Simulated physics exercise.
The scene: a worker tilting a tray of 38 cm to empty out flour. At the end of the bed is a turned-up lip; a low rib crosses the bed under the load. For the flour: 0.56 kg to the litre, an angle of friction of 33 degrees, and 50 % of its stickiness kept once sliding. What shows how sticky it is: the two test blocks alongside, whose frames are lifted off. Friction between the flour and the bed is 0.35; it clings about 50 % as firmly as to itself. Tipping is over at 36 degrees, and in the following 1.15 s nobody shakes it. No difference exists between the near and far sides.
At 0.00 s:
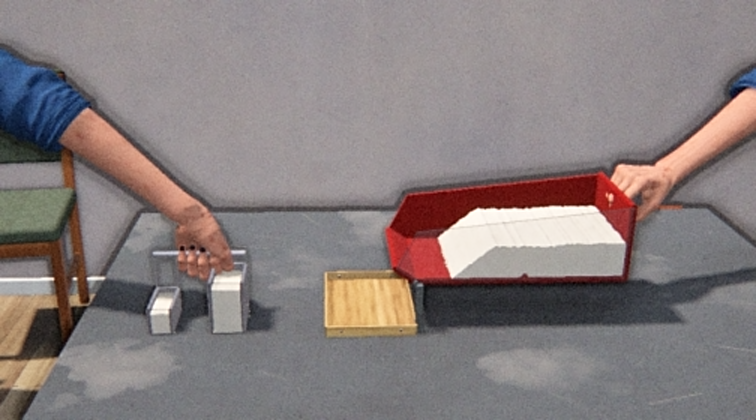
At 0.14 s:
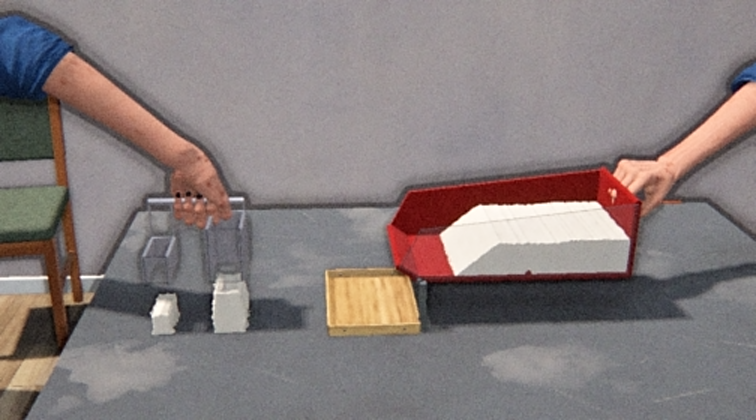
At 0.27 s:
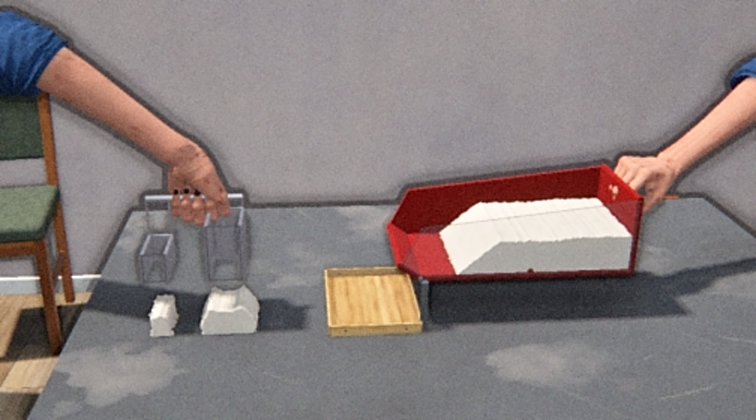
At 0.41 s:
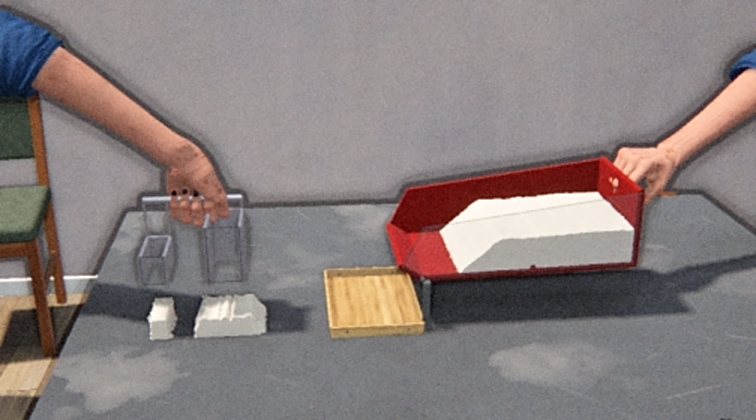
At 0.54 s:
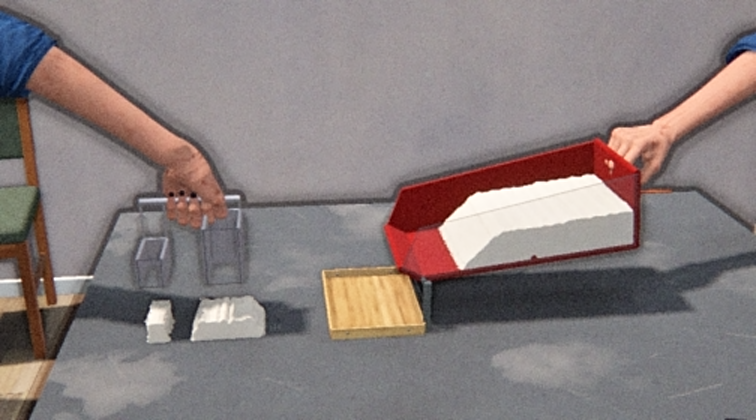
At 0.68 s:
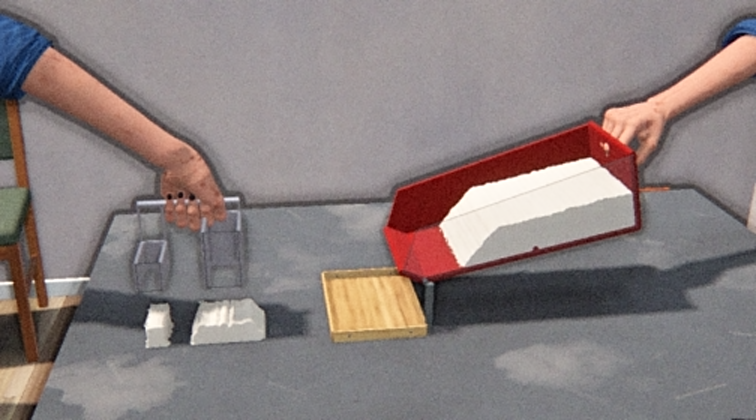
Two arms in blue sleeves reach in from either side over a grey table against a plain grey wall, seen from the front and slightly above, with a green chair at left. The left hand lifts clear box-shaped moulds off two white blocks, and the taller block slumps into a low heap. Beyond a shallow wooden tray, the right hand raises one end of a red bed of white flour, tilting it leftward.
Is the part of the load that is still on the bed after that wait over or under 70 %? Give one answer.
It comes out under.
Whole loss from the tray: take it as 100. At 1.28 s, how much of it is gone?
That figure sits at some 0 percent.
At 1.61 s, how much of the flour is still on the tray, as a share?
The share sits close to 80 %.
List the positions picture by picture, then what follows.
In the first picture, top of the high end at (631, 208), tilt 0 degrees; foremost bit of the flour at (455, 277); block heights 4.1 cm, 8.7 cm (left to right).
In the second picture, top of the high end at (635, 204), tilt 0 degrees; foremost bit of the flour at (458, 275); block heights 4.1 cm, 7.9 cm (left to right).
In the third picture, top of the high end at (637, 201), tilt 0 degrees; foremost bit of the flour at (460, 273); block heights 4.1 cm, 5.3 cm (left to right).
In the fourth picture, top of the high end at (639, 193), tilt 2 degrees; foremost bit of the flour at (462, 272); block heights 4.1 cm, 4.1 cm (left to right).
In the fifth picture, top of the high end at (634, 174), tilt 7 degrees; foremost bit of the flour at (463, 269); block heights 4.1 cm, 4.1 cm (left to right).
In the sixth picture, top of the high end at (630, 155), tilt 12 degrees; foremost bit of the flour at (464, 267); block heights 4.1 cm, 4.1 cm (left to right).
After 0.95 s, the tilt is 22 degrees and 100 % is on the bed.
After 1.28 s, the tilt is 35 degrees and 100 % is on the bed.
After 1.61 s, the tilt is 36 degrees and 82 % is on the bed.
After 1.95 s, the tilt is 36 degrees and 53 % is on the bed.
After 2.52 s, the tilt is 36 degrees and 37 % is on the bed.
